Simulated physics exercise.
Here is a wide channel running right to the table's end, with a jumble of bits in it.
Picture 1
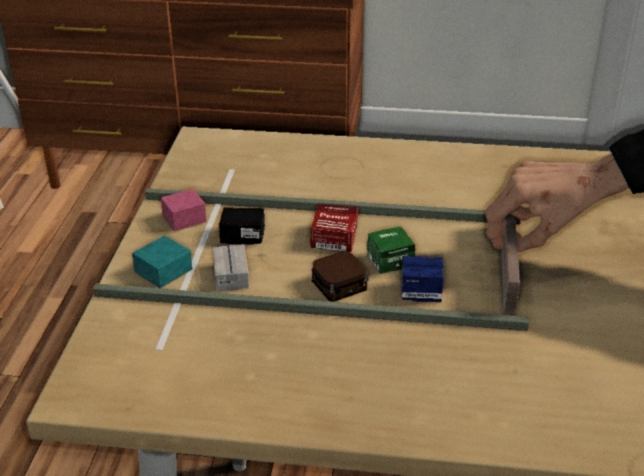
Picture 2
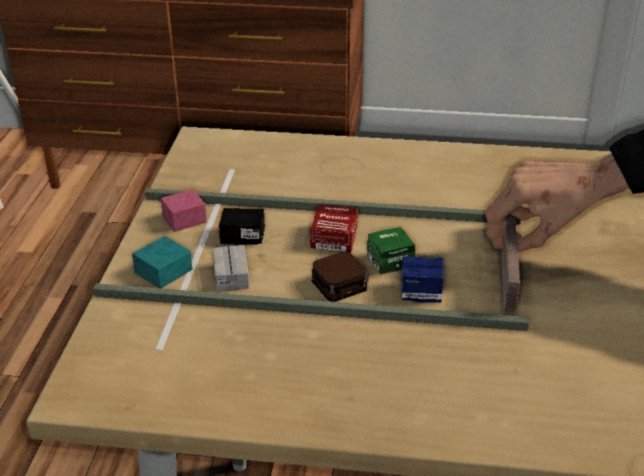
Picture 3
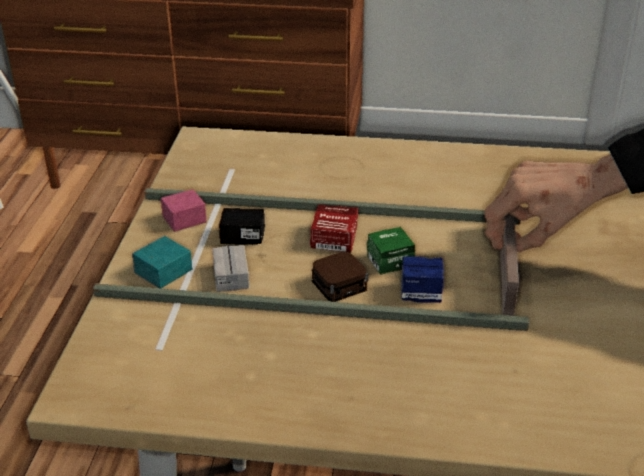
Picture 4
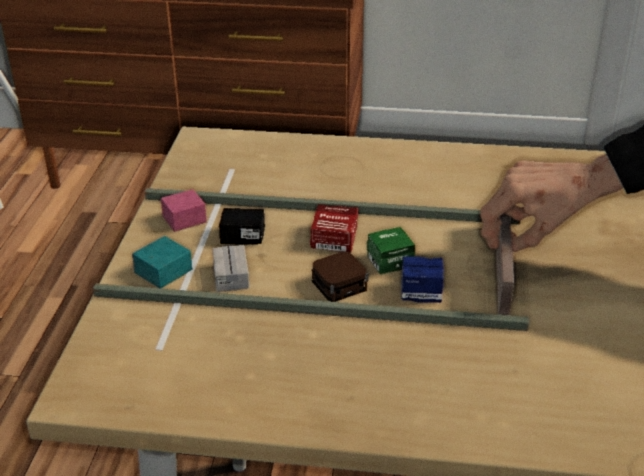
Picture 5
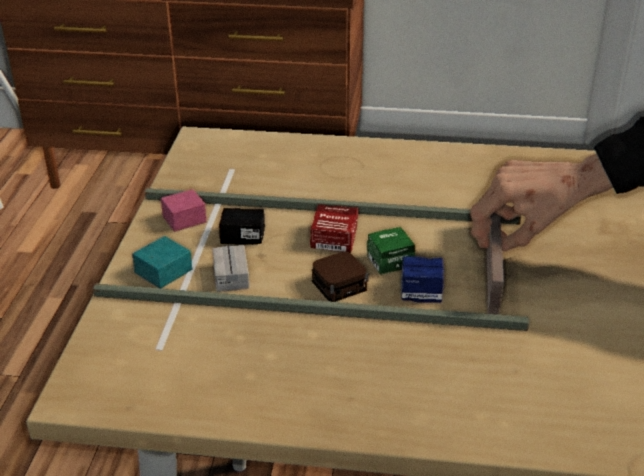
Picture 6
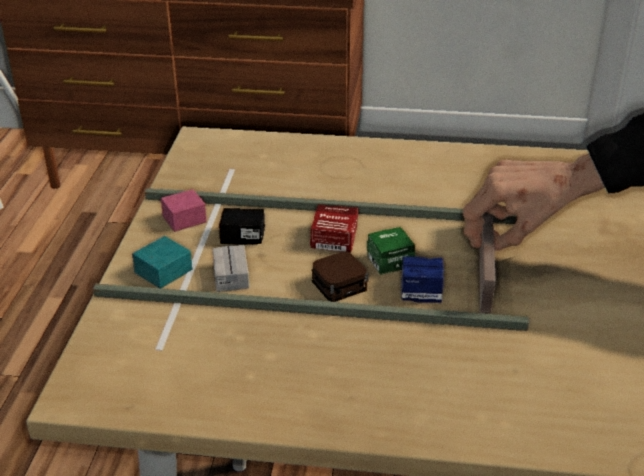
A pale wooden table stands on a plank floor before a dark chest of drawers, seen from above at an angle by a still camera. Between two green rails lie pink and turquoise blocks at the left near a white strip, then black and white boxes, with red, brown, green and blue ones further right. At the right, a hand holds an upright board still, then slides it slightly left, touching nothing else.
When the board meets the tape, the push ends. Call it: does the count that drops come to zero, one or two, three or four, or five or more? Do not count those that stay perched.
It comes to one or two.
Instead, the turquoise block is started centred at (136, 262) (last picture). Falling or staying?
Placed like that, it is gone.
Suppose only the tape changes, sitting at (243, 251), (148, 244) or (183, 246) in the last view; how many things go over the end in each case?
The counts would be 1, 5 and 2.
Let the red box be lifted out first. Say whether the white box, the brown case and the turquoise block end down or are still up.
The white box goes down, the brown case stays put, the turquoise block goes down.
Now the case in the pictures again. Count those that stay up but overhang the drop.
2.
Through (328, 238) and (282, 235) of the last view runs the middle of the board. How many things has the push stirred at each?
Counts: 5, 7.
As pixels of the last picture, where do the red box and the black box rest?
Red box: About (191, 205); black box: About (145, 223).
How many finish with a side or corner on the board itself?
That would be 3 of them.
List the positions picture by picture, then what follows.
The first picture shows pink block (184, 210); turquoise block (162, 261); black box (242, 226); board (509, 251); tape (200, 248).
The second picture shows turquoise block (162, 262); white box (231, 268).
The third picture shows black box (242, 226); green box (391, 250).
The fourth picture shows pink block (184, 210); board (503, 250).
The fifth picture shows turquoise block (162, 262); brown case (339, 277).
The sixth picture shows pink block (184, 210); turquoise block (162, 262); black box (242, 226); board (486, 249); tape (200, 248).
A little later, none off yet; pink block at rest near (184, 210); turquoise block at rest near (162, 262); black box at rest near (242, 226).
When it is over, the number that fall off is one or two; down, white box and turquoise block.
